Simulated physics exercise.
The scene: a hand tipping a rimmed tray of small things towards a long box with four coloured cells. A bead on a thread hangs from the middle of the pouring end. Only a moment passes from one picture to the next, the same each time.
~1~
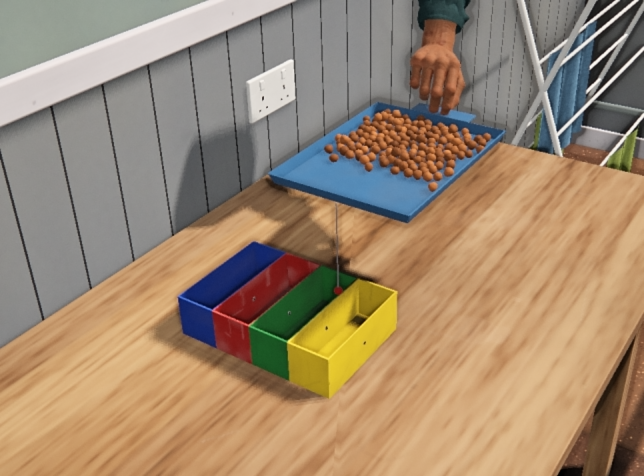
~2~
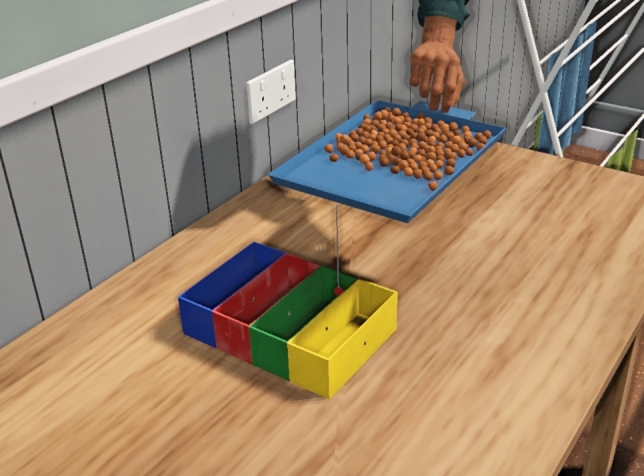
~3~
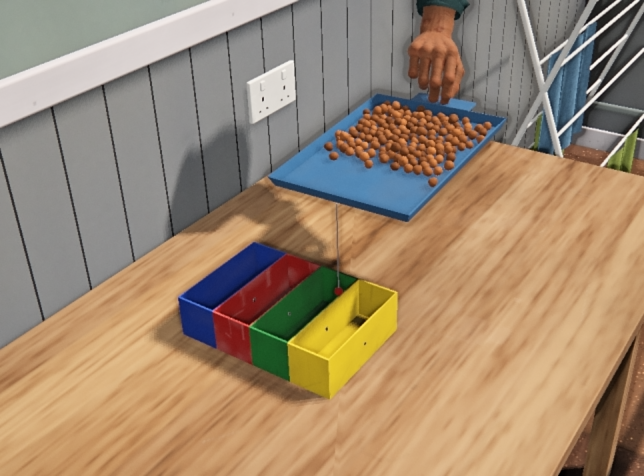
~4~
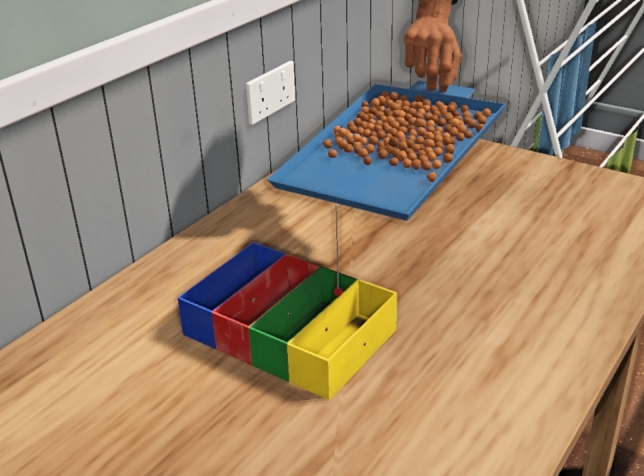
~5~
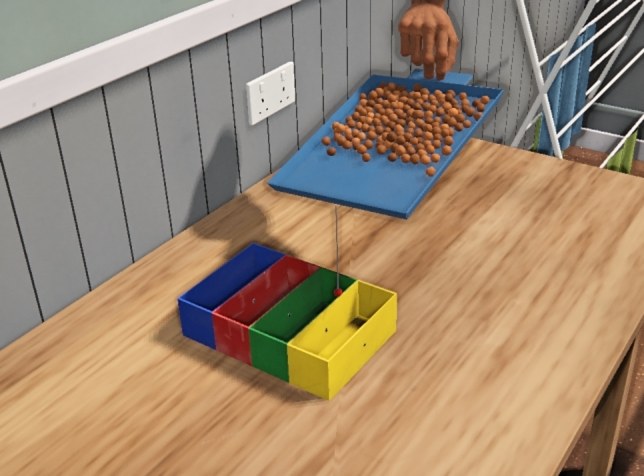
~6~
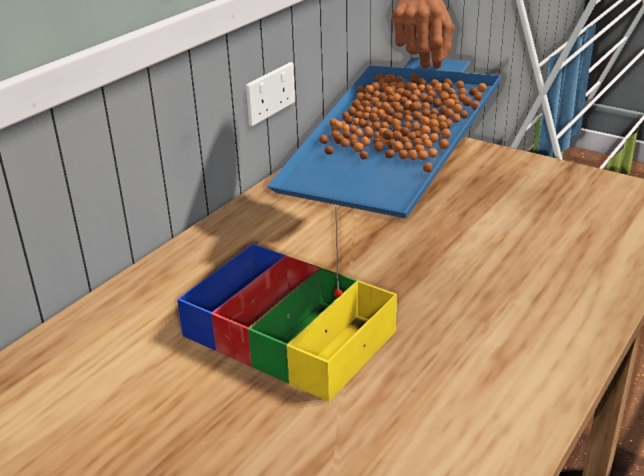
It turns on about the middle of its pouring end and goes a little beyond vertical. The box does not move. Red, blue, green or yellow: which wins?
Most goes to the red cell.
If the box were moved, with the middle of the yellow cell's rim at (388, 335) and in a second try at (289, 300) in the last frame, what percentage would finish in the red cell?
Near 20 % and 10 %.
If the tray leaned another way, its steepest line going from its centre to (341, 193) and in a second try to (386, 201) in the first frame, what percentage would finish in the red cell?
About 30 and 0 per cent.
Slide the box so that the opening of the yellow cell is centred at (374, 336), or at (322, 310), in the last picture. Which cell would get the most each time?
One: The blue cell. Two: The green one.
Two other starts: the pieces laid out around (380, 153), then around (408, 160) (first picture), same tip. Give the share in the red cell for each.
First some 40, then 40 per cent.
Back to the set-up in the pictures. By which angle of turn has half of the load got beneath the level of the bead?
At some 80 degrees.
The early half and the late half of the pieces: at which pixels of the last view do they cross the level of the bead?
At about (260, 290), then at (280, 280).
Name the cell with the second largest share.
Next in line is green.
Just after the last frame, tray tipped steeply; roughly two thirds on the tray; about a tenth in the red cell; just a few in the blue cell; just a few in the yellow cell; just a few in the green cell; roughly a quarter falling or outside the box.
A moment on, tray tipped past a quarter turn; just a few on the tray; roughly a third in the red cell; roughly a quarter in the green cell; about a tenth in the blue cell; about a tenth in the yellow cell; roughly a quarter falling or outside the box.
Further on, tray tipped past a quarter turn; roughly half in the red cell; roughly a quarter in the green cell; about a tenth in the blue cell; about a tenth in the yellow cell; about a tenth falling or outside the box.
When it is over, tray tipped past a quarter turn; roughly half in the red cell; roughly a quarter in the green cell; about a tenth in the blue cell; about a tenth in the yellow cell; about a tenth outside the box.
